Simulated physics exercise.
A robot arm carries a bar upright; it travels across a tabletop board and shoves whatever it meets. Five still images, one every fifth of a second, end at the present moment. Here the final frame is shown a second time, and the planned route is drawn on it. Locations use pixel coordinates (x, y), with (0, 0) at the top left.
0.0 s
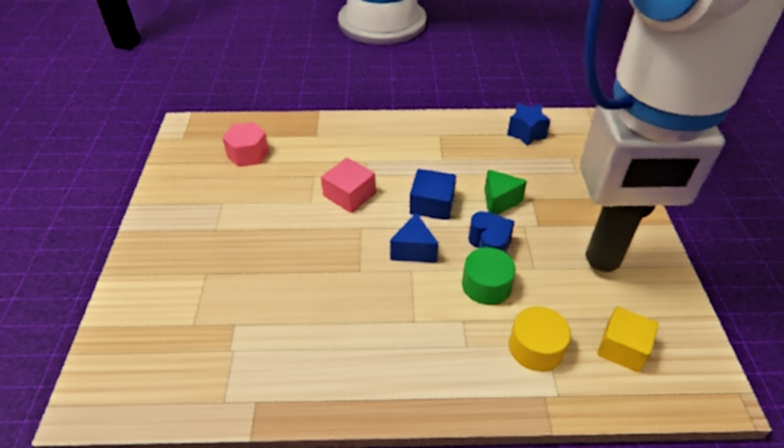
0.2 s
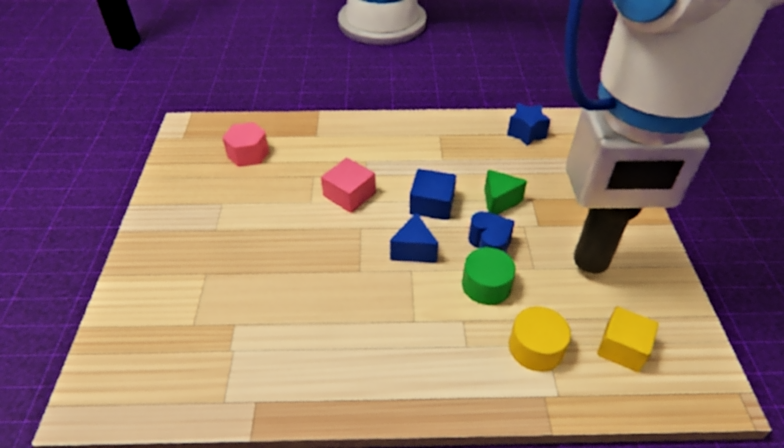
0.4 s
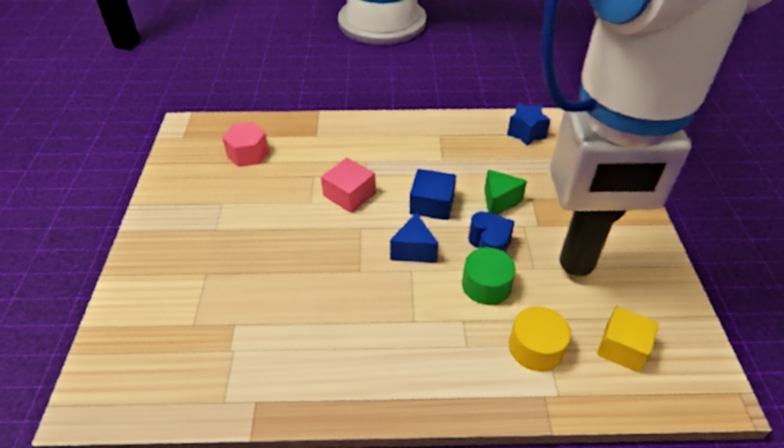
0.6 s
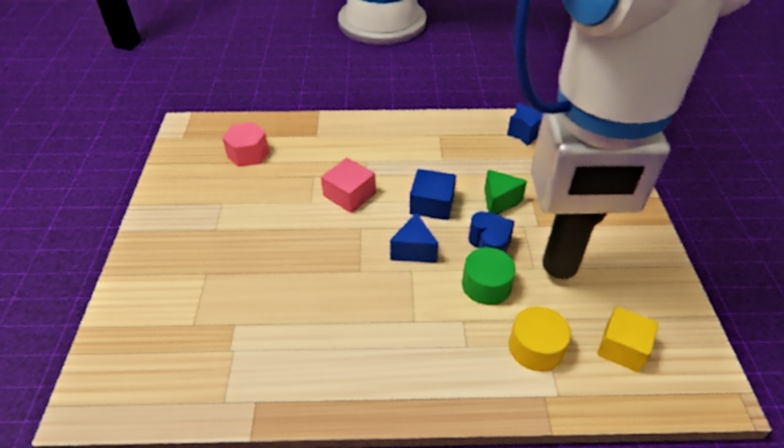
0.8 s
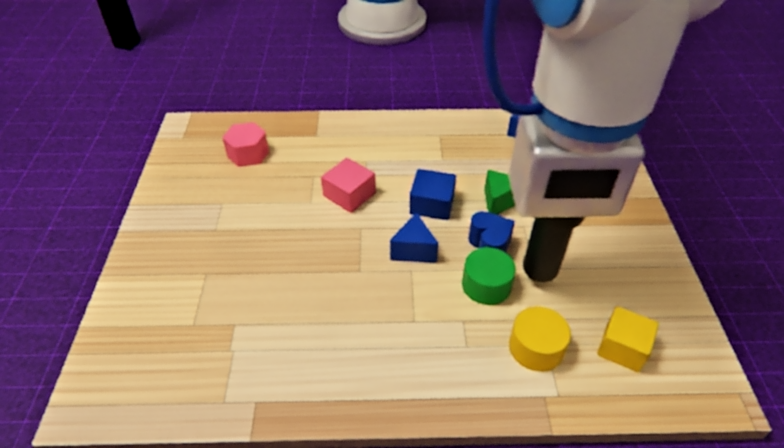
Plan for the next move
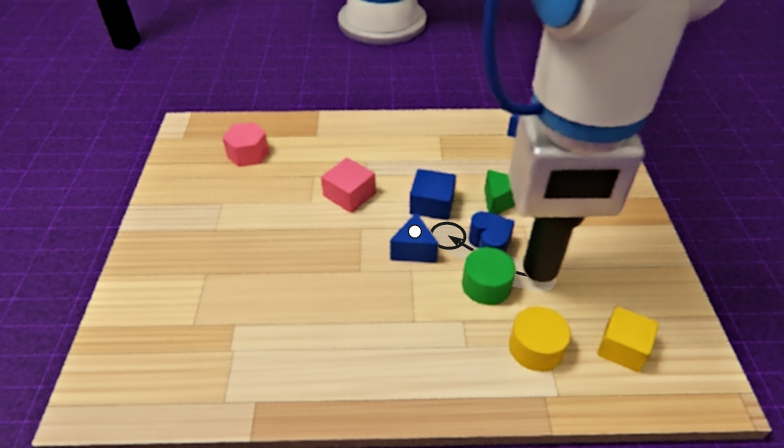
A white robot arm holding a black bar slides slowly left over a wooden board scattered with red, blue, green and yellow blocks. The bar's tip moves a short way toward the green circle, ending close beside its right side, while all the blocks stay where they are.
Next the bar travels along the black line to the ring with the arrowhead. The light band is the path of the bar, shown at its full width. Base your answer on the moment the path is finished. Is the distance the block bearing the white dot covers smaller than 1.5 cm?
Going by the path, yes.
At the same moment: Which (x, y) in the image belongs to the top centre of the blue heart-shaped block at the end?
The answer is (468, 195).
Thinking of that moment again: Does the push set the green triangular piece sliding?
No, I don't think so.
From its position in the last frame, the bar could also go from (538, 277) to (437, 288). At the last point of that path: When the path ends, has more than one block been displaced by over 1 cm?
In short: No.
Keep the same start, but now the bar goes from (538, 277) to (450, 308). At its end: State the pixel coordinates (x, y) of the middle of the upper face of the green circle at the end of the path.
I'd place it at (411, 273), taking the centre of its top.
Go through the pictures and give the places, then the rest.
Tip of the bar (603, 259), middles of tops, blue triangular piece (415, 232), blue square block (434, 184), green circle (490, 266), blue heart-shaped block (493, 227), green triangular piece (503, 182), in the first frame.
Bar (591, 261), nothing pushed, in the second frame.
Bar (576, 264), nothing pushed, in the third frame.
Bar (560, 266), nothing pushed, in the fourth frame.
Bar (540, 270), blue triangular piece (415, 232), blue square block (434, 184), green circle (490, 266), blue heart-shaped block (493, 227), green triangular piece (503, 182), in the fifth frame.
The line goes from (538, 277) by way of (504, 268) and (475, 251) to (448, 236); the dot is on the blue triangular piece.
What follows on the original path. One third of the way, bar (505, 260); green circle (474, 267); blue heart-shaped block (487, 221), turned 15° clockwise.
Two thirds of the way, bar (476, 244); green circle (469, 266); blue heart-shaped block (473, 206), turned 60° clockwise.
At the end, bar (449, 228); blue triangular piece unmoved; blue square block (427, 175), turned 15° anticlockwise; green circle (469, 266); blue heart-shaped block (468, 195), turned 85° clockwise; green triangular piece unmoved.
